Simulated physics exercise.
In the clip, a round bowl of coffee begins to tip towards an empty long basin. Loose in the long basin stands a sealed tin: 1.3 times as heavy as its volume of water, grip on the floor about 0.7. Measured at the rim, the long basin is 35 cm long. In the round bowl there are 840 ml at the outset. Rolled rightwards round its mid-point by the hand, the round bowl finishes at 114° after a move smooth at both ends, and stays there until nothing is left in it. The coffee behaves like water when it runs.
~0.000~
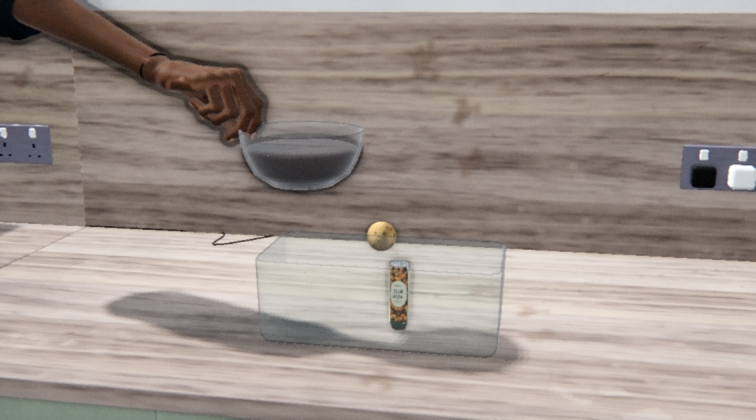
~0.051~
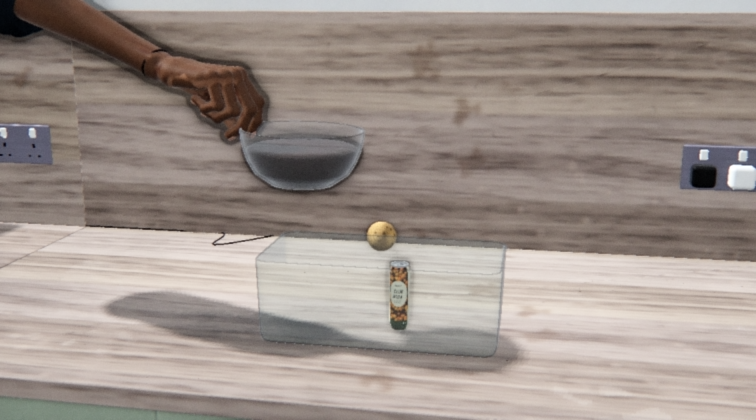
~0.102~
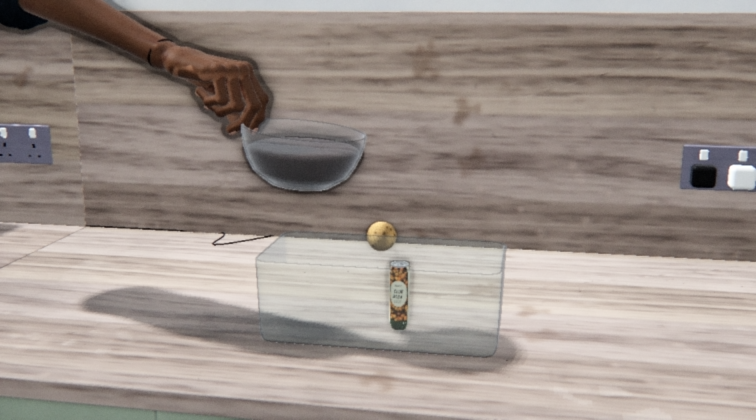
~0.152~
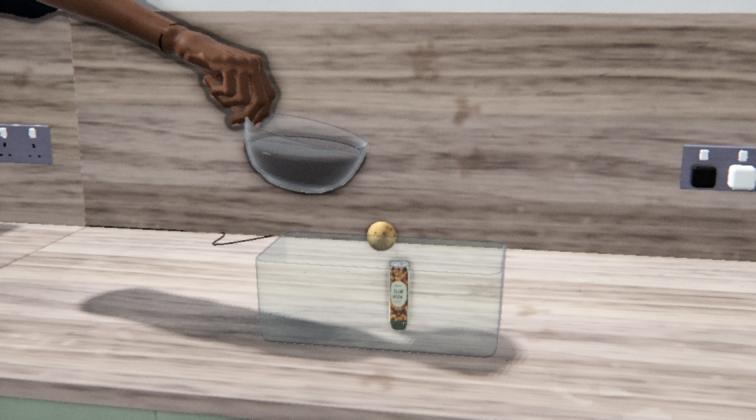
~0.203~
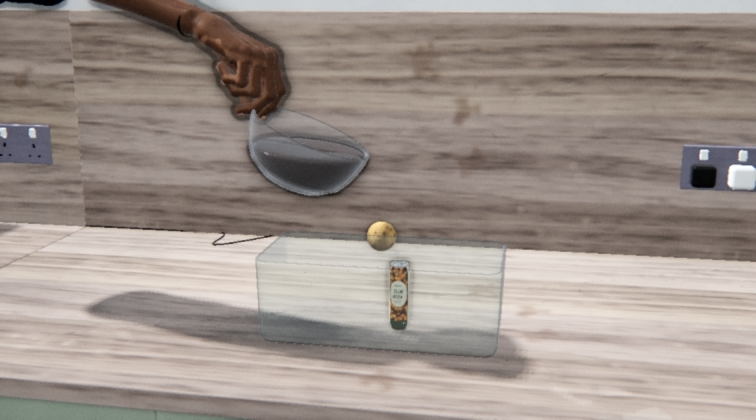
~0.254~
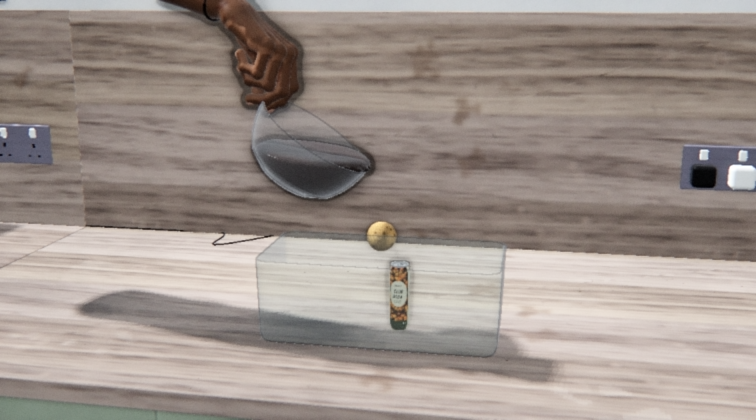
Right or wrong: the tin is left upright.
Wrong.
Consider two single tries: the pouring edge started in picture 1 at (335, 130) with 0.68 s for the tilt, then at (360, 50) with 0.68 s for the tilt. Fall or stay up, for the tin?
Trial 1 - tin tips; trial 2 - tin stays standing.
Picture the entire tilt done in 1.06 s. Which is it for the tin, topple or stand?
Result: Tin still standing.
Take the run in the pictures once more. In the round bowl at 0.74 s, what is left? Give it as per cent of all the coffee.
I'd estimate some 0 per cent.
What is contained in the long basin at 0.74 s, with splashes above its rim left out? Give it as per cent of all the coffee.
Roughly 98 %.
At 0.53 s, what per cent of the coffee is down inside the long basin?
About 60 per cent.
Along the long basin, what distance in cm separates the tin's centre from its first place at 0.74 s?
Measured centre to centre, about 3 cm.
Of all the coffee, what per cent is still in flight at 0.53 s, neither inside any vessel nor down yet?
I'd say close to 30 per cent.
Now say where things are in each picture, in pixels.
The first frame shows tilt 0°; pouring edge (362, 132); surface from (249, 145) to (359, 149); the long basin's rim runs from (270, 246) to (504, 259); the tin's top is at (400, 267).
The second frame shows tilt 2°; pouring edge (363, 134); surface from (250, 144) to (359, 150).
The third frame shows tilt 6°; pouring edge (364, 139); surface from (251, 143) to (359, 152).
The fourth frame shows tilt 13°; pouring edge (366, 148); surface from (253, 142) to (362, 155).
The fifth frame shows tilt 23°; pouring edge (367, 159); surface from (256, 141) to (365, 157).
The sixth frame shows tilt 35°; pouring edge (365, 172); surface from (260, 143) to (364, 163); 2 per cent is over the edge.
By 0.53 s the tilt is 101° and 9 per cent is still to pour; the tin stands where it began.
By 0.74 s the tilt is 114° and 0 per cent is still to pour; the tin leans 15°.
By 0.95 s the tilt is 114° and 0 per cent is still to pour; the tin lies on its side.
By 1.18 s the tilt is 114° and 0 per cent is still to pour; the tin lies on its side.
At rest the tin lies on its side.
